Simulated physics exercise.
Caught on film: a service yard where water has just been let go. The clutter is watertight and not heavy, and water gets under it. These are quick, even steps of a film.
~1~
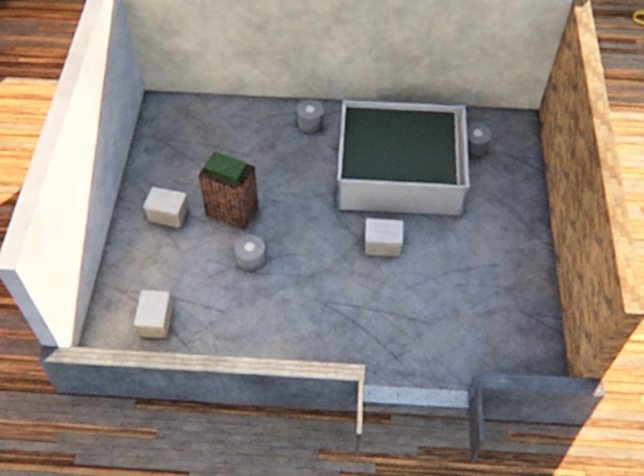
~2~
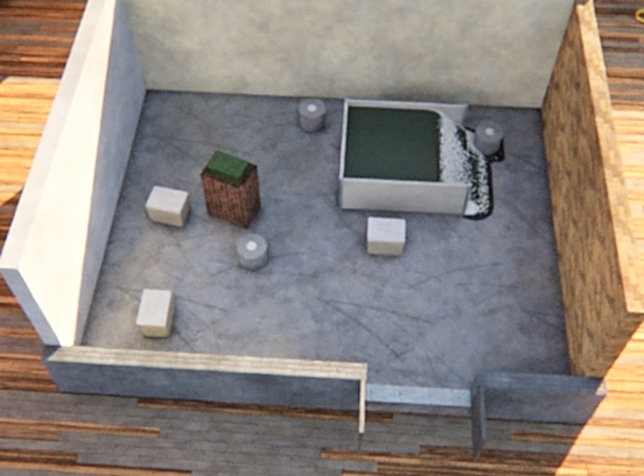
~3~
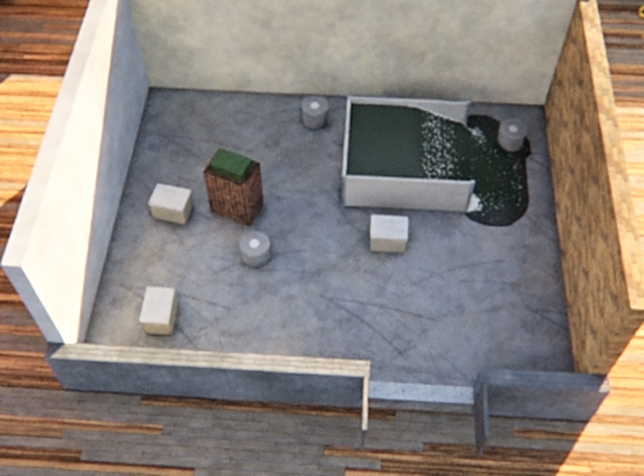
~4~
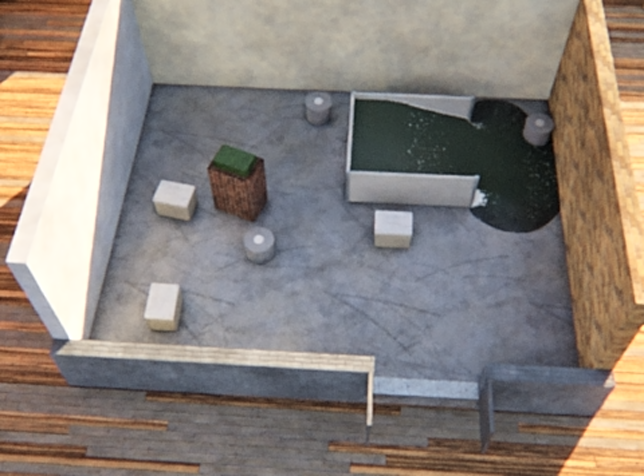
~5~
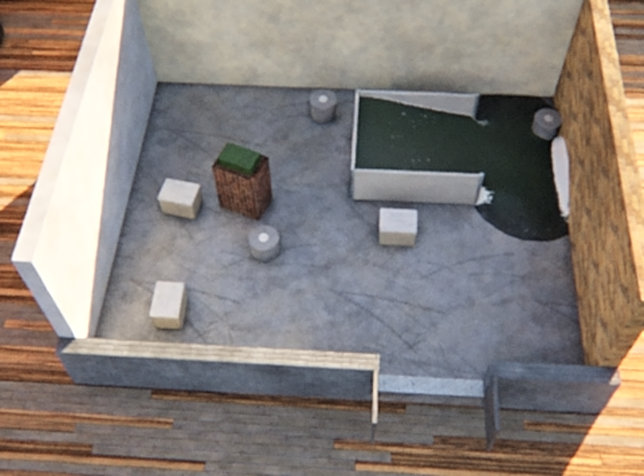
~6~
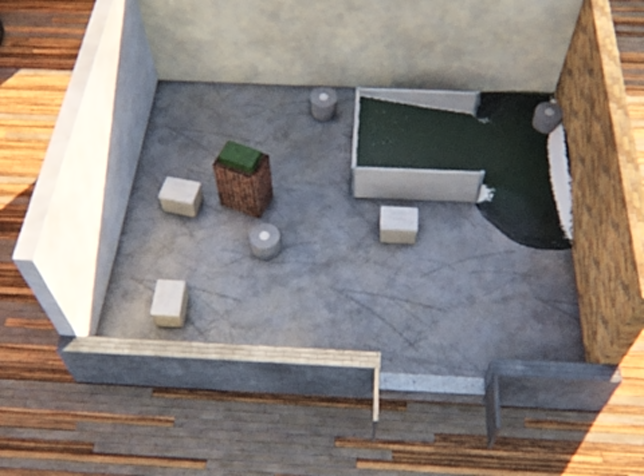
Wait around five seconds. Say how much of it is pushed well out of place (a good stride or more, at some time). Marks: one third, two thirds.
Share: Between one and two thirds.
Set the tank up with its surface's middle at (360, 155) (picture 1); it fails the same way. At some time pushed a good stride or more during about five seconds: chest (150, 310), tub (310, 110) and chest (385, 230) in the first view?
As listed: Under that, moved that far, short of that.
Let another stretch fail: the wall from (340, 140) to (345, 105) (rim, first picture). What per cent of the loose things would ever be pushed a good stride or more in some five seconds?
About 30 per cent.
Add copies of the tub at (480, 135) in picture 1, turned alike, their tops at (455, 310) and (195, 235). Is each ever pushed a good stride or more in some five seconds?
In that order: Swept aside, less than that.
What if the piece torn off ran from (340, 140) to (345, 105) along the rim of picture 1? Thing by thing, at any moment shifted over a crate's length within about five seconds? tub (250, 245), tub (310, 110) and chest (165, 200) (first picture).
As listed: Less than that, yes, shifted that much.
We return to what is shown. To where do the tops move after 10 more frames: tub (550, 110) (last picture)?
Around (458, 91).
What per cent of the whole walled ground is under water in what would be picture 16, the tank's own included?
I make it 35 per cent.
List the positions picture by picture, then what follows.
A tub at (478, 133), on the bottom; a chest at (384, 231), on the bottom; 0 of 7 have shifted, in the first frame.
A tub at (490, 132), on the bottom, close to its start; a chest at (387, 229) rests on the ground; 1 of 7 have shifted, in the second frame.
A tub at (514, 129) rests on the ground, a stride from its start; a chest at (389, 227) rests on the ground; 1 of 7 have shifted, in the third frame.
A tub at (540, 123), on the bottom, a stride from its start; a chest at (394, 222), on the bottom; 1 of 7 have shifted, in the fourth frame.
A tub at (549, 119) rests on the ground, a stride from its start; a chest at (398, 220), on the bottom; 1 of 7 have shifted, in the fifth frame.
A tub at (550, 112), afloat, a stride from its start; a chest at (399, 218), on the bottom; 1 of 7 have shifted, in the sixth frame.
A moment on, 1 of 7 are well off their spots; 1 afloat.
Next, 2 of 7 are well off their spots; 2 afloat.
Later, 3 of 7 are well off their spots; 2 afloat.
In the end, 3 of 7 are well off their spots, and 3 have been at some point; 2 afloat.
